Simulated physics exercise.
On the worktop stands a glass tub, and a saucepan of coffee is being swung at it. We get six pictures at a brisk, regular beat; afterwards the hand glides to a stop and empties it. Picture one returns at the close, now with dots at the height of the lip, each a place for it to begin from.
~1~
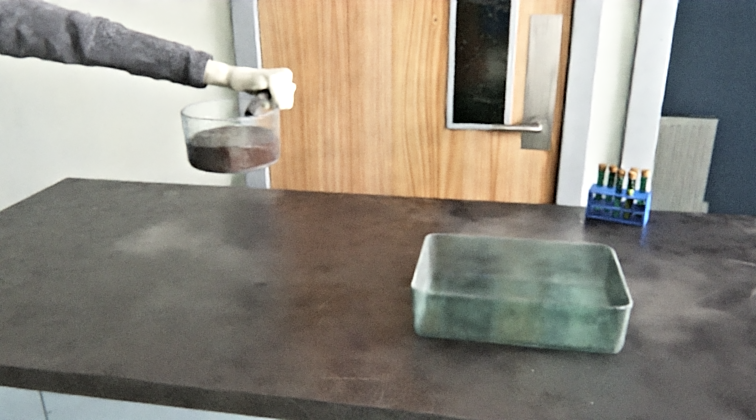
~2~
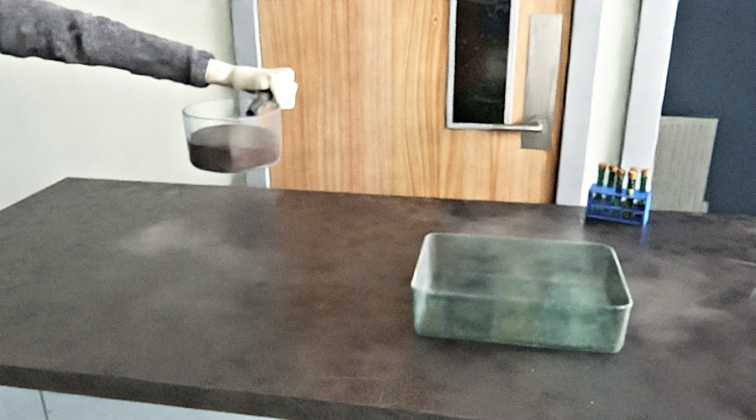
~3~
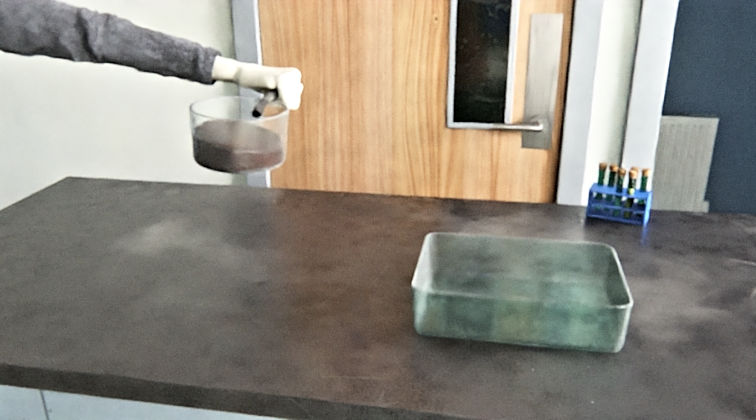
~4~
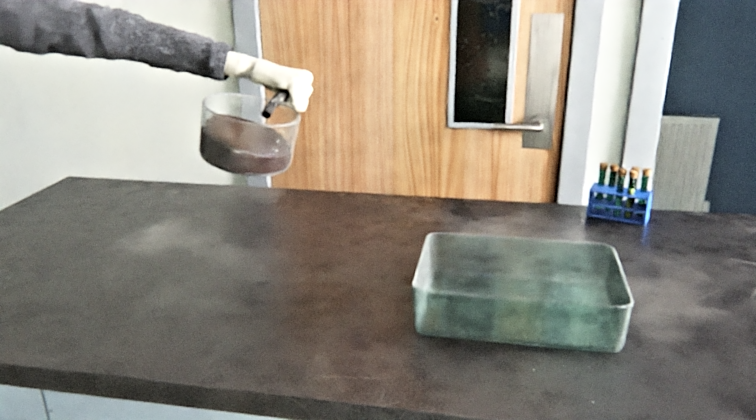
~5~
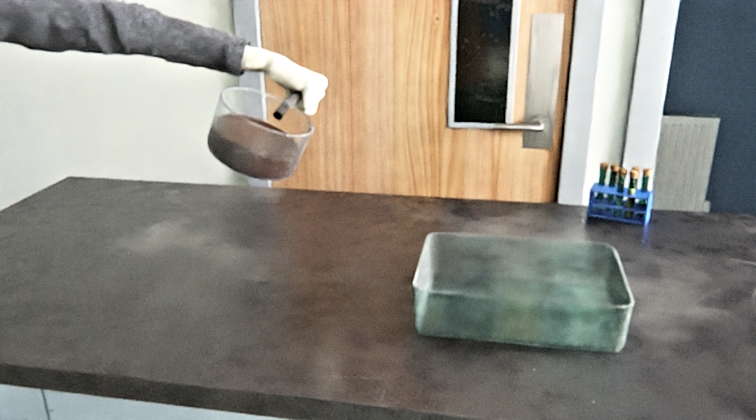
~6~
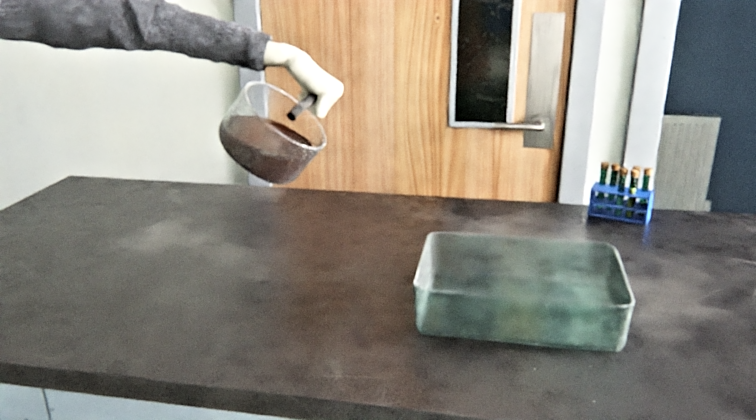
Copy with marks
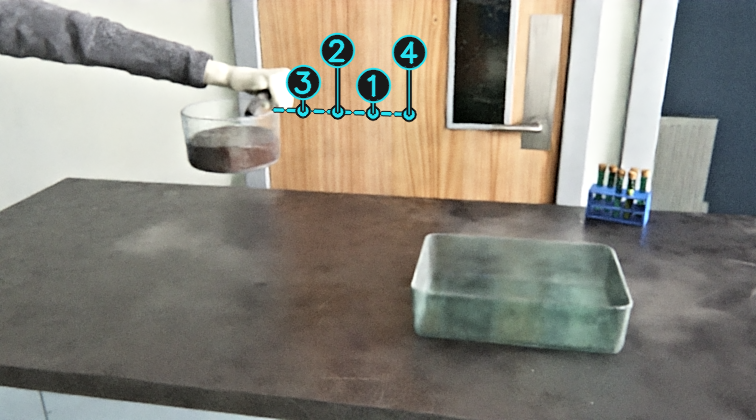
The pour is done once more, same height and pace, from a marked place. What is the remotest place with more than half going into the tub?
The answer is dot 3.
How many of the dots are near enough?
All four.
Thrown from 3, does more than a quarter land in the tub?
Yes, it does.
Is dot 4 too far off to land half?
No, that is safe.
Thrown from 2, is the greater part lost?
No, not at all.
On the marked copy, 1 at (373, 113); 2 at (337, 112); 3 at (303, 110); 4 at (409, 114).
Choosing 1, about 68 % lands in the tub, 3 % falls short and 29 % goes beside or beyond.
Choosing 2, about 79 % lands in the tub, 3 % falls short and 19 % goes beside or beyond.
Choosing 3, about 66 % lands in the tub, 16 % falls short and 18 % goes beside or beyond.
Choosing 4, about 63 % lands in the tub, 5 % falls short and 32 % goes beside or beyond.
